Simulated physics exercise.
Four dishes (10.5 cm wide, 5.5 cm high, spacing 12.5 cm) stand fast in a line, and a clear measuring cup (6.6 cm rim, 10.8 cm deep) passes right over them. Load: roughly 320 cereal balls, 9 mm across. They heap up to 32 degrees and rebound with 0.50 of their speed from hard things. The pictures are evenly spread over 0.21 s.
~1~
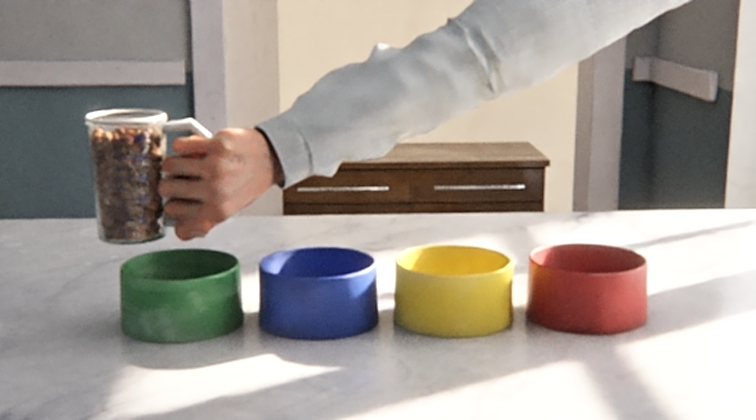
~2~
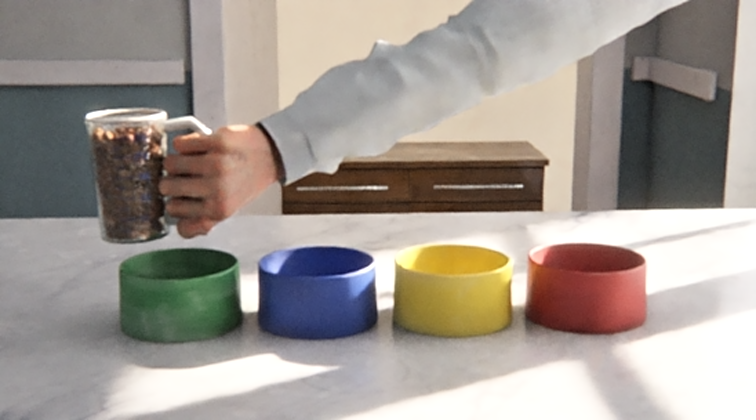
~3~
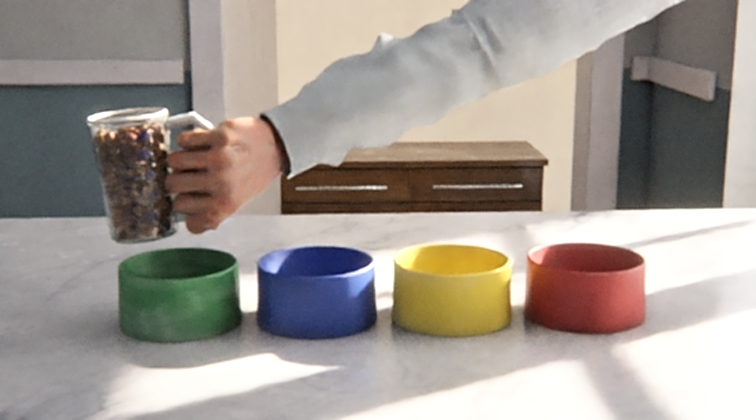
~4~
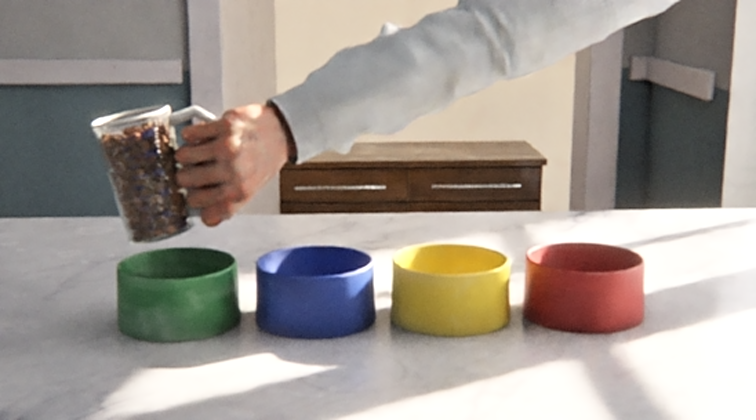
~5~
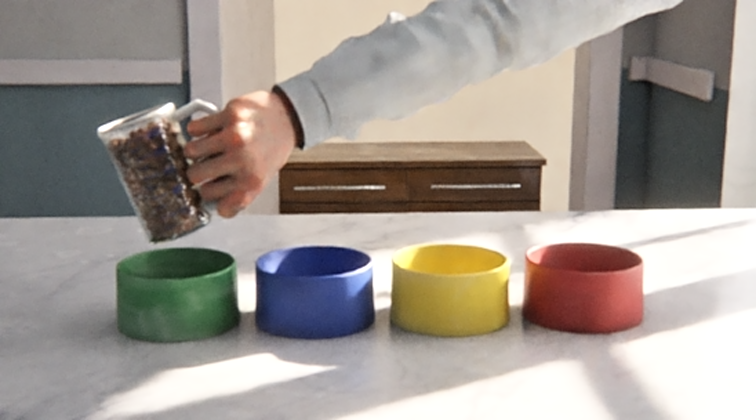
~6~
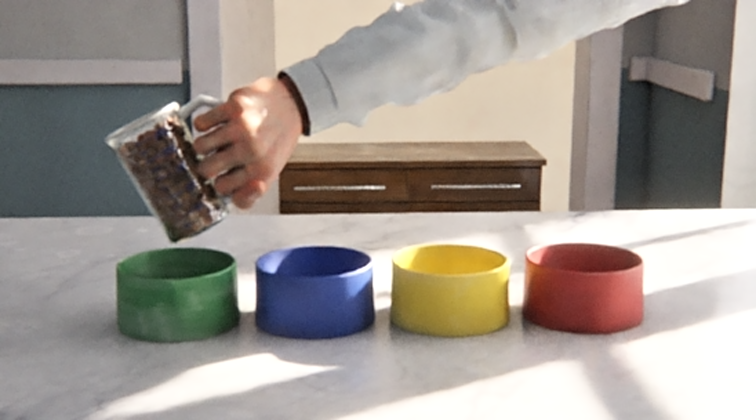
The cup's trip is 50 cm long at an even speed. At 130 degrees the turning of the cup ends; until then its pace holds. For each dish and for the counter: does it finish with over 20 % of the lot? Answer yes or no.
Red dish: No; blue dish: Yes; green dish: No; yellow dish: No; on the counter: No.
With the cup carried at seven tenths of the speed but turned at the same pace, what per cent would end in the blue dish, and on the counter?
Blue 40, counter 40.
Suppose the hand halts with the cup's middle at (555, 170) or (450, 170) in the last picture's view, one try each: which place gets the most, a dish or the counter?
The winner: Blue, then blue.
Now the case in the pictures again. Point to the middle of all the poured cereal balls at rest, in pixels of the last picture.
Near (321, 299).
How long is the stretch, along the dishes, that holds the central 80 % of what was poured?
Some 8 cm.
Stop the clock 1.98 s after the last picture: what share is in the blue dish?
Some 85 per cent.
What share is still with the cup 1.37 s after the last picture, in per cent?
Some 0 per cent of the load.
Then, 0.82 s after the last picture, tilt 130 degrees; cup holds 10 %, blue 80 %, green 5 %.
Then, 1.37 s after the last picture, tilt 130 degrees; cup holds 0 %, blue 85 %, green 5 %.
Then, 1.98 s after the last picture, tilt 130 degrees; cup holds 0 %, blue 85 %, green 5 %.
In the end, red 0 %, blue 85 %, green 5 %, yellow 0 %, counter 10 %.
